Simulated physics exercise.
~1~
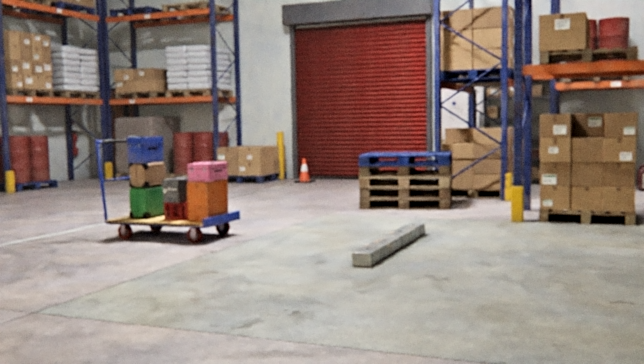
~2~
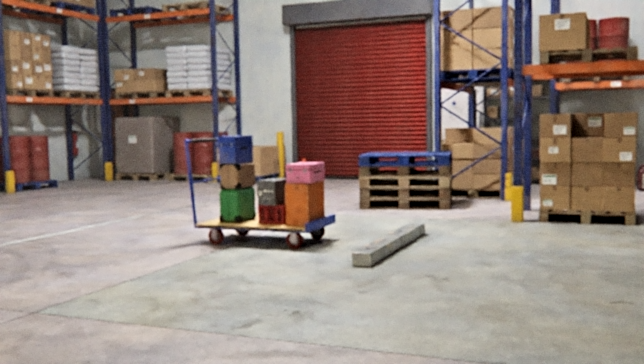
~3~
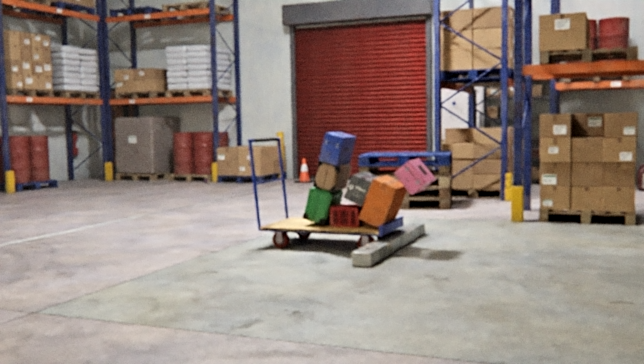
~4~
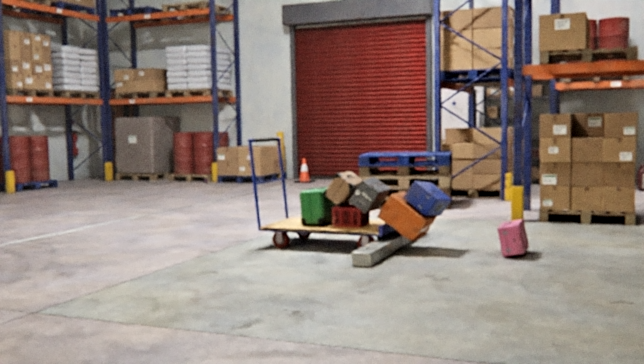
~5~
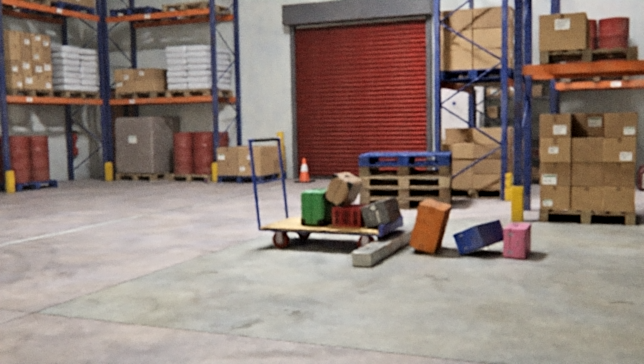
A loaded trolley rolls right into a low kerb, spilling three boxes while four stay aboard.
